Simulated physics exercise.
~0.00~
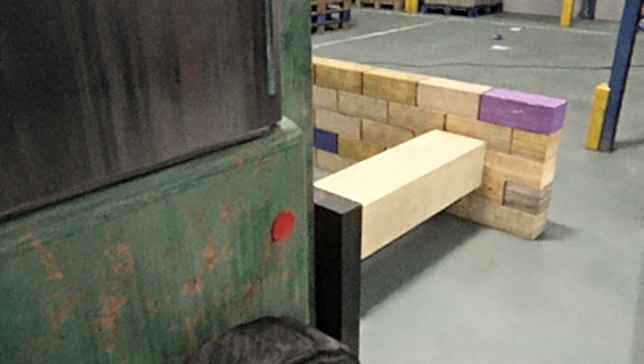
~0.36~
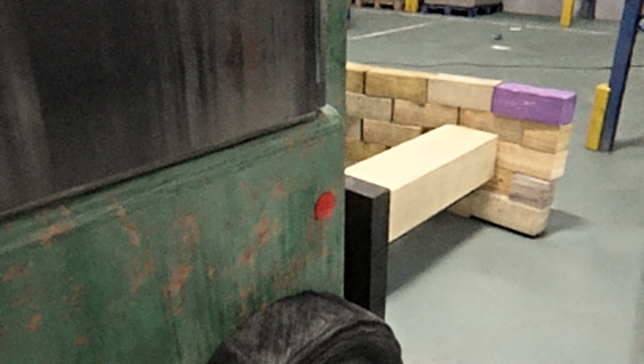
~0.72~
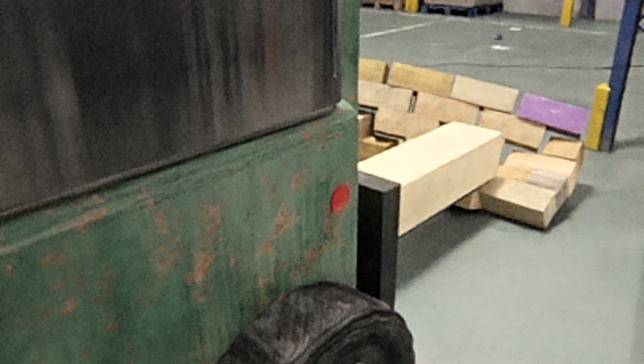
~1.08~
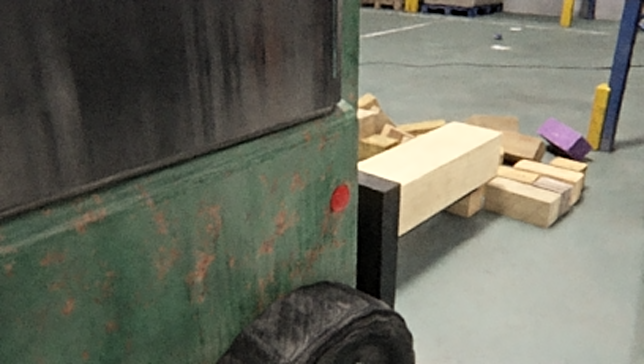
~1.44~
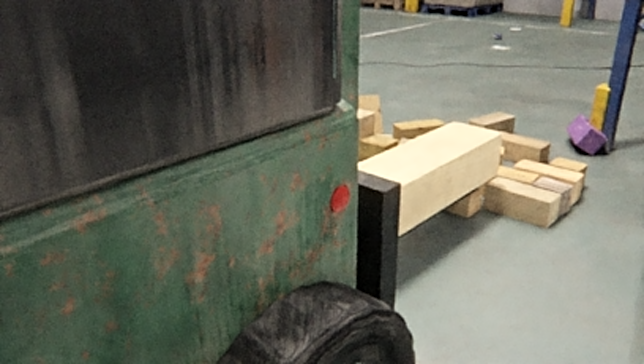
We see a worn green vehicle pushing a pale rectangular block into a low wall of loose wooden blocks, which tilts and collapses before the vehicle stops; the purple block tumbles off to the right, ending on the floor beside a yellow post.
